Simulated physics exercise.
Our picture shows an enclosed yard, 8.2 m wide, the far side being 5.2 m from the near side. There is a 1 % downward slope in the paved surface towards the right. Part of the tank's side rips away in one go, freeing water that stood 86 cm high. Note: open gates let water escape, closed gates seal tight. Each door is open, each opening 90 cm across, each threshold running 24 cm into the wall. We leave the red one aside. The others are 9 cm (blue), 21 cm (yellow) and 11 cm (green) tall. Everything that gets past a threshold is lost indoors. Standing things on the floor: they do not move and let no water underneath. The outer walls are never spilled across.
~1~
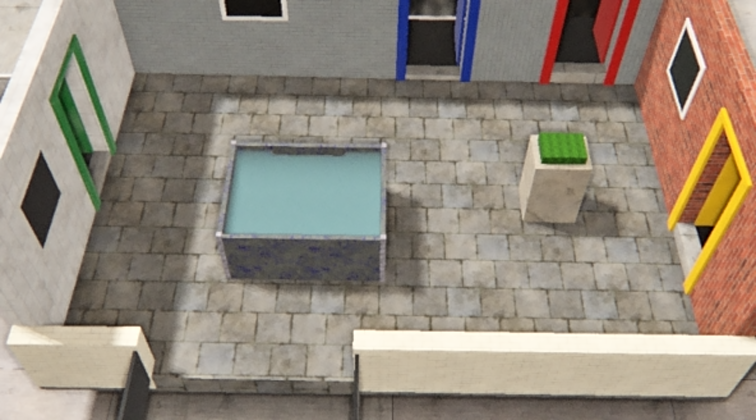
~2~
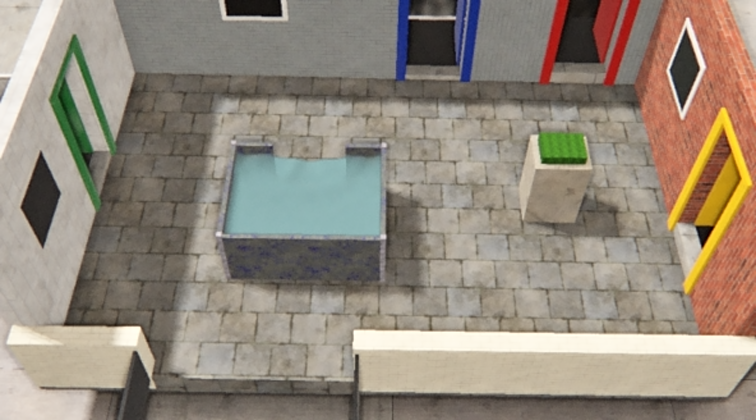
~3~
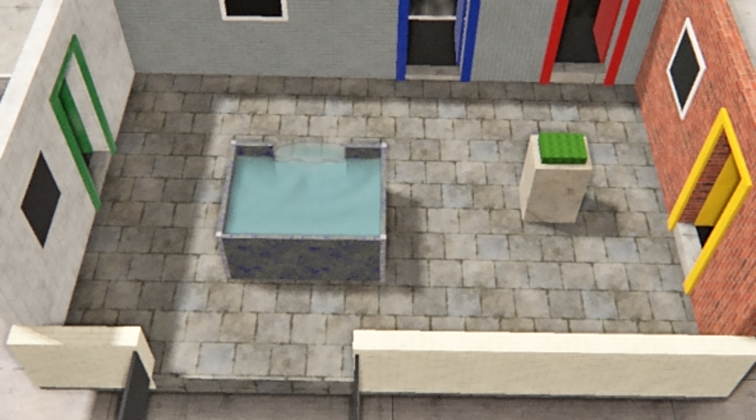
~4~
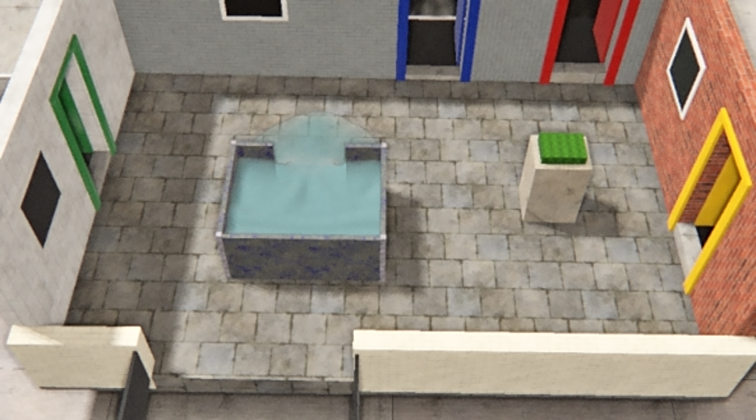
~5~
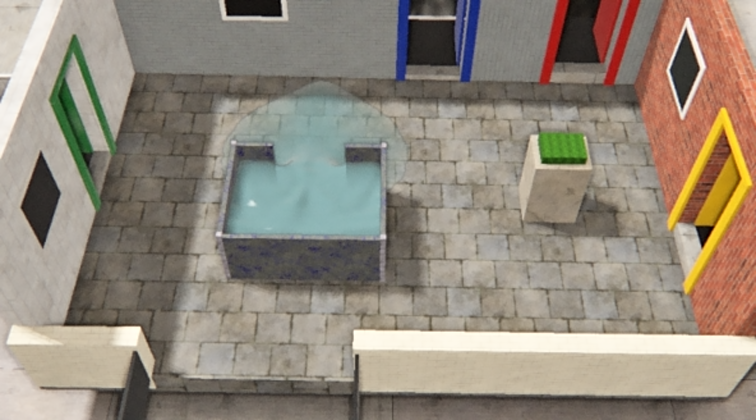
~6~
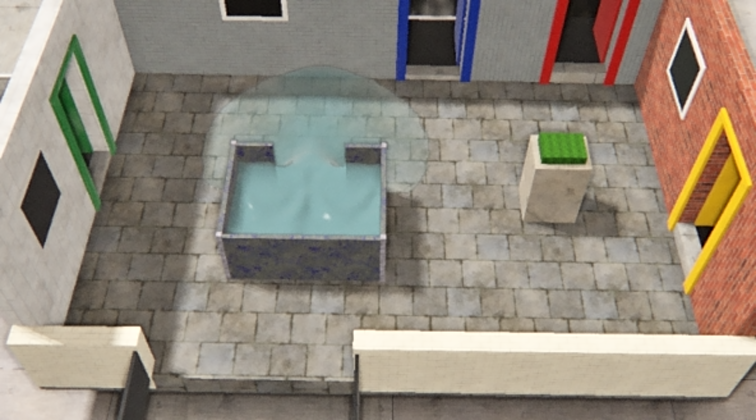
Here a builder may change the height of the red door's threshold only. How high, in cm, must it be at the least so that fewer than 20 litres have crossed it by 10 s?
At least roughly 8 cm high.
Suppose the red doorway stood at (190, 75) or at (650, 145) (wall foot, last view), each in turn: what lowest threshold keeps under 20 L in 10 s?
14.0 and 14.0 cm.
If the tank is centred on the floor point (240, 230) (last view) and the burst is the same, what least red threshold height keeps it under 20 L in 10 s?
It should be around 8.5 cm high.
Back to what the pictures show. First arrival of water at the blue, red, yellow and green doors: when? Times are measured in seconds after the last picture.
Door blue: 0.3 seconds; door red: 1.1 seconds; door yellow: 2.8 seconds; door green: 1.6 seconds.
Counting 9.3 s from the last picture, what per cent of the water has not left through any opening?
Remaining share: Around 86 %.
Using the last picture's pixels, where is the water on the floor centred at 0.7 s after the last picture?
Centre of the water: Approx. (314, 184) px.
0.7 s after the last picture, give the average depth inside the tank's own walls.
Some 51 cm.
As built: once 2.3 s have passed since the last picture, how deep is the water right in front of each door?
Door by door in centimetres - blue 13, red 6, yellow 0, green 7.
Then, 0.7 s after the last picture water covers 25 % of the floor, deepest (43 cm) near (315, 185); it has not reached the red door.
Then, 2.3 s after the last picture water covers 40 % of the floor, deepest (26 cm) near (134, 79); 6 cm at the red door, 0 litres in over its 22 cm threshold.
Then, 9.3 s after the last picture water covers 95 % of the floor, deepest (12 cm) near (702, 370); 9 cm at the red door, 0 litres in over its 22 cm threshold.
At the red door as built, the water peaked near 10 cm, 5.5 s after the last picture.
With a threshold of 7 cm, 28 litres would have come in within the 10 s; with 10 cm, 9 litres. So under 20 litres takes about 8 cm.
